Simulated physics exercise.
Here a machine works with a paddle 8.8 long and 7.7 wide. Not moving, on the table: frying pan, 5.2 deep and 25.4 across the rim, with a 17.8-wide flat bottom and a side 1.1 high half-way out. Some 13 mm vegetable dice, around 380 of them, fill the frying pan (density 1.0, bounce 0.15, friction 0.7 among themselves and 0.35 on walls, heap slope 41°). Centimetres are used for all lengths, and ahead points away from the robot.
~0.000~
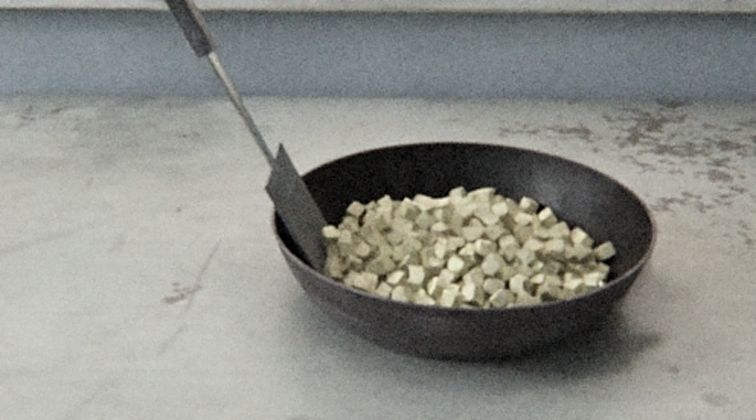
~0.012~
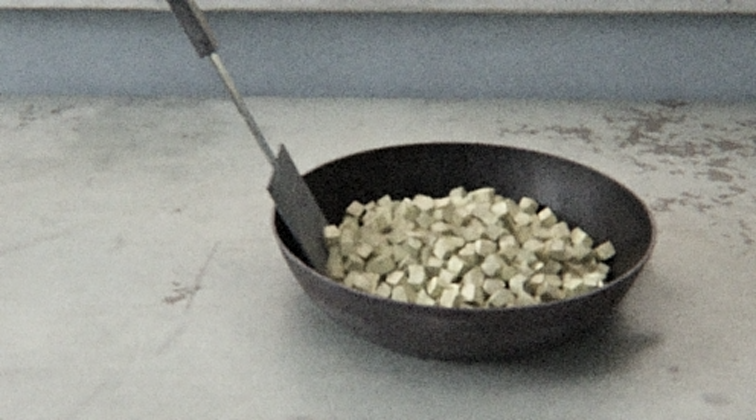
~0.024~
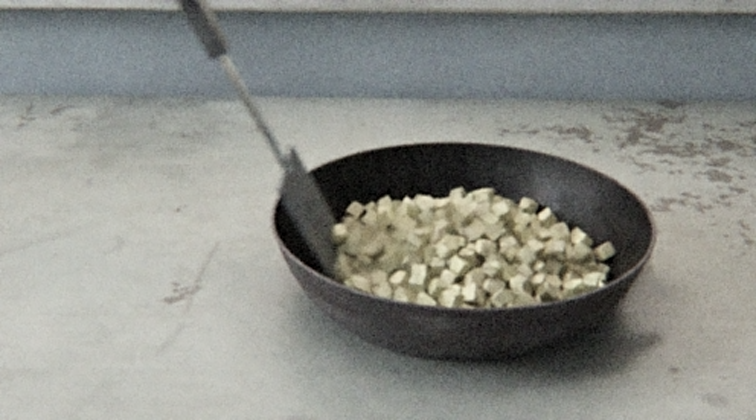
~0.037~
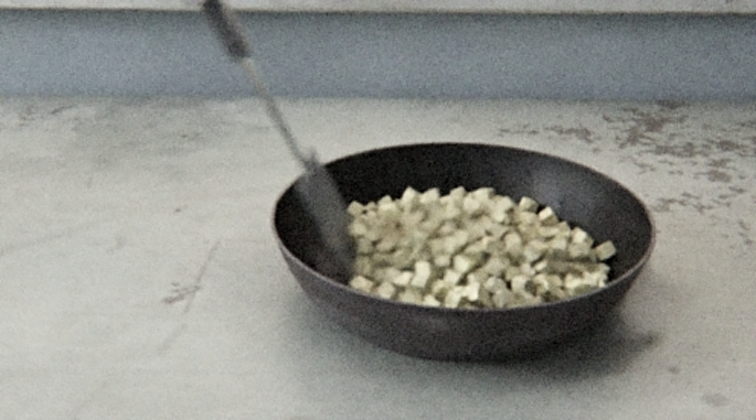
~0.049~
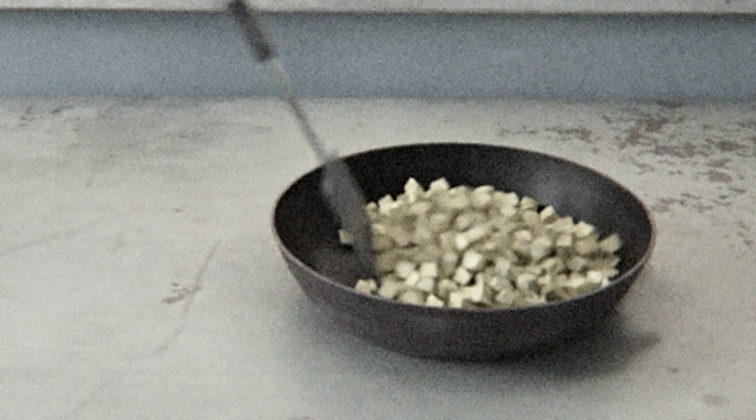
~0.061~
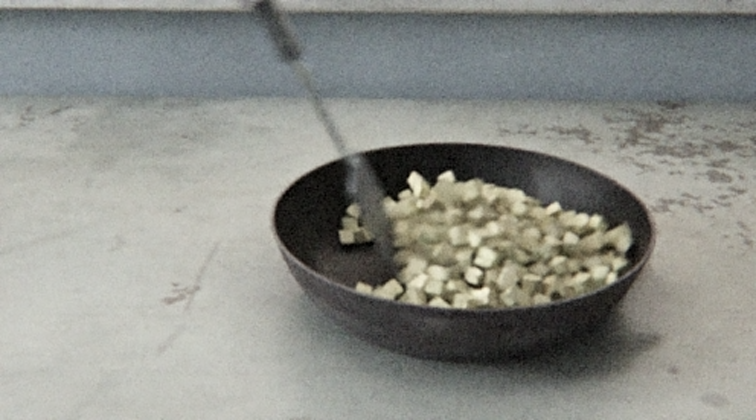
On a worn grey tabletop, a dark paddle sweeping rightward through pale cubes in a black frying pan, leaving a few behind.
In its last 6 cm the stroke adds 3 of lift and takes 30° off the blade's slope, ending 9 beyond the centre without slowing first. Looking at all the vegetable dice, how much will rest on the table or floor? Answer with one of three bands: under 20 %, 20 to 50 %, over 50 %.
20 to 50 %.
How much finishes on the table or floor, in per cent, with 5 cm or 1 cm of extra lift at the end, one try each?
35 and 20 per cent.
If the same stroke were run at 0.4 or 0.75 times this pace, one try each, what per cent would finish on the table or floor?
Some 10 per cent, then some 20 per cent, on the table or floor.
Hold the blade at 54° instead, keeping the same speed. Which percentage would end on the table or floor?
Some 25 in a hundred.
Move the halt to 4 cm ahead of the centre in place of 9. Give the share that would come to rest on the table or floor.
In that case about 10 percent ends on the table or floor.
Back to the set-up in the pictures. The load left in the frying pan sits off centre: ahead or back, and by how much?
Offset forward: Around 4.0 cm.
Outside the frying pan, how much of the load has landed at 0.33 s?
Share at that moment: About 10 %.
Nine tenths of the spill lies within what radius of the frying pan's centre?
That's near 35 cm.
After 0.09 s, sloping 64°, highest piece 8 above the table; 384 in the frying pan.
After 0.12 s, sloping 57°, highest piece 8 above the table; 383 in the frying pan, 1 on the blade or in flight.
After 0.33 s, sloping 34°, highest piece 25 above the table; 265 in the frying pan, 39 on the table or floor, 80 on the blade or in flight.
After 1.38 s, sloping 34°, highest piece 6 above the table; 265 in the frying pan, 119 on the table or floor.
At rest, 265 in the frying pan, 119 on the table or floor. That is 31 % on the table or floor.
